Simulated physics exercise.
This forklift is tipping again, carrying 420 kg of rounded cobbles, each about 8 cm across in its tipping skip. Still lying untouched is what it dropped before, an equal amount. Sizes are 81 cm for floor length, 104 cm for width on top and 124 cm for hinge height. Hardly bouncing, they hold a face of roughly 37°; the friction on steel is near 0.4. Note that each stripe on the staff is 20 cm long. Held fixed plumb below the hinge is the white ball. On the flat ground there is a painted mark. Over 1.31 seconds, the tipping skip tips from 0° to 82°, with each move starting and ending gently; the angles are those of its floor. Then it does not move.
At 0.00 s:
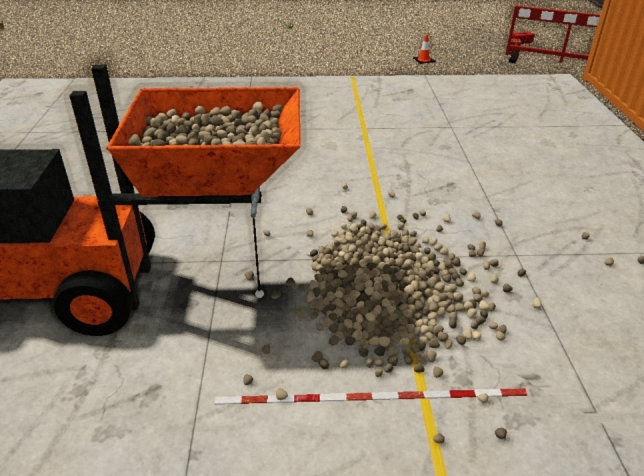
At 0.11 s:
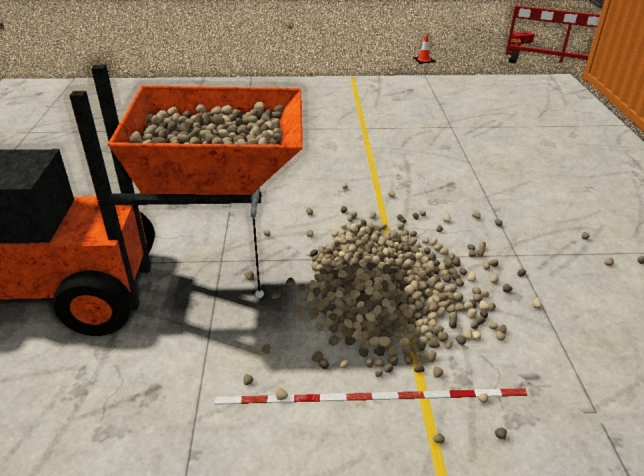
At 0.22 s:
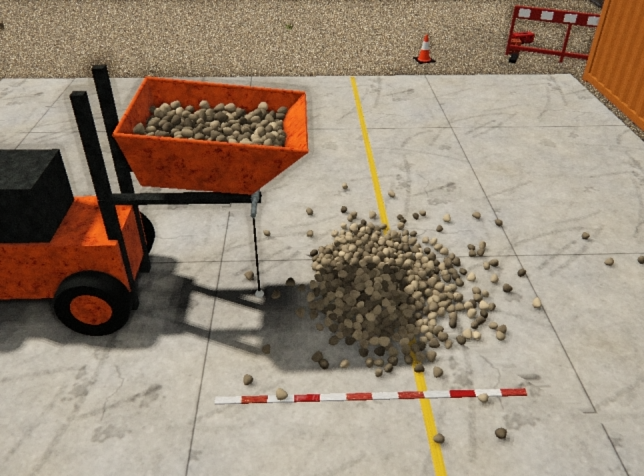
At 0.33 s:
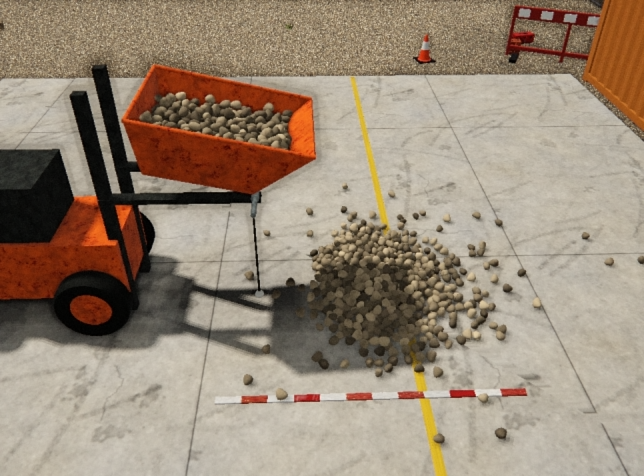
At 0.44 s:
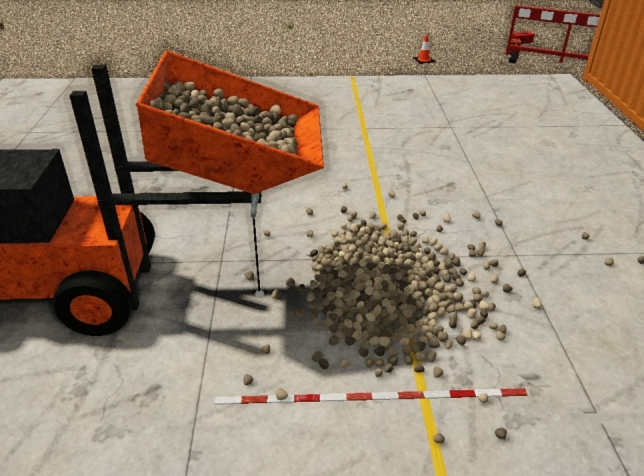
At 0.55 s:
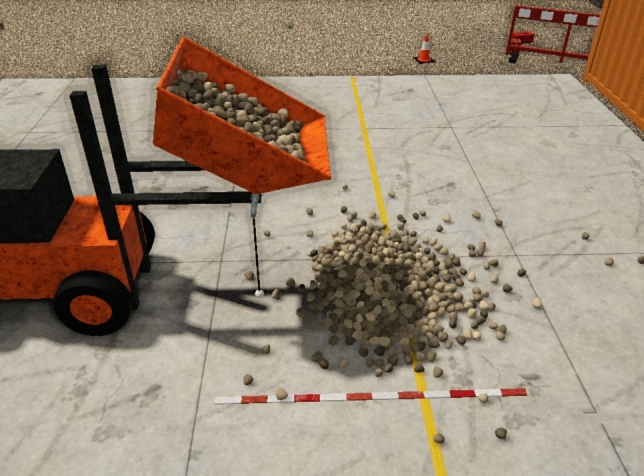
Orange forklift steadily tilting its raised skip of rounded cobbles down toward the right, above a scattered stone pile on concrete.
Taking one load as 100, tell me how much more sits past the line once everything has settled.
Some 64 per cent is added.
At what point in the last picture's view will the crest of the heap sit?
In the last view, close to (380, 264).
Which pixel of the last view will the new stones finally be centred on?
Around (410, 278) in the last picture.
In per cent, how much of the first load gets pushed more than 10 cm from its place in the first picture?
30 %.
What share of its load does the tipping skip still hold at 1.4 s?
Close to 50 in a hundred.
After 1.0 s the floor is at 69°; in per cent of one load, 100 in the tipping skip, 68 short of the line, 32 past the line; the foremost stones are at (564, 267).
After 1.4 s the floor is at 82°; in per cent of one load, 51 in the tipping skip, 116 short of the line, 34 past the line; the foremost stones are at (564, 267).
After 1.8 s the floor is at 82°; in per cent of one load, 10 in the tipping skip, 118 short of the line, 72 past the line; the foremost stones are at (564, 267).
After 4.3 s the floor is at 82°; in per cent of one load, 0 in the tipping skip, 104 short of the line, 96 past the line; the foremost stones are at (615, 285). Net gain past the line, 64.
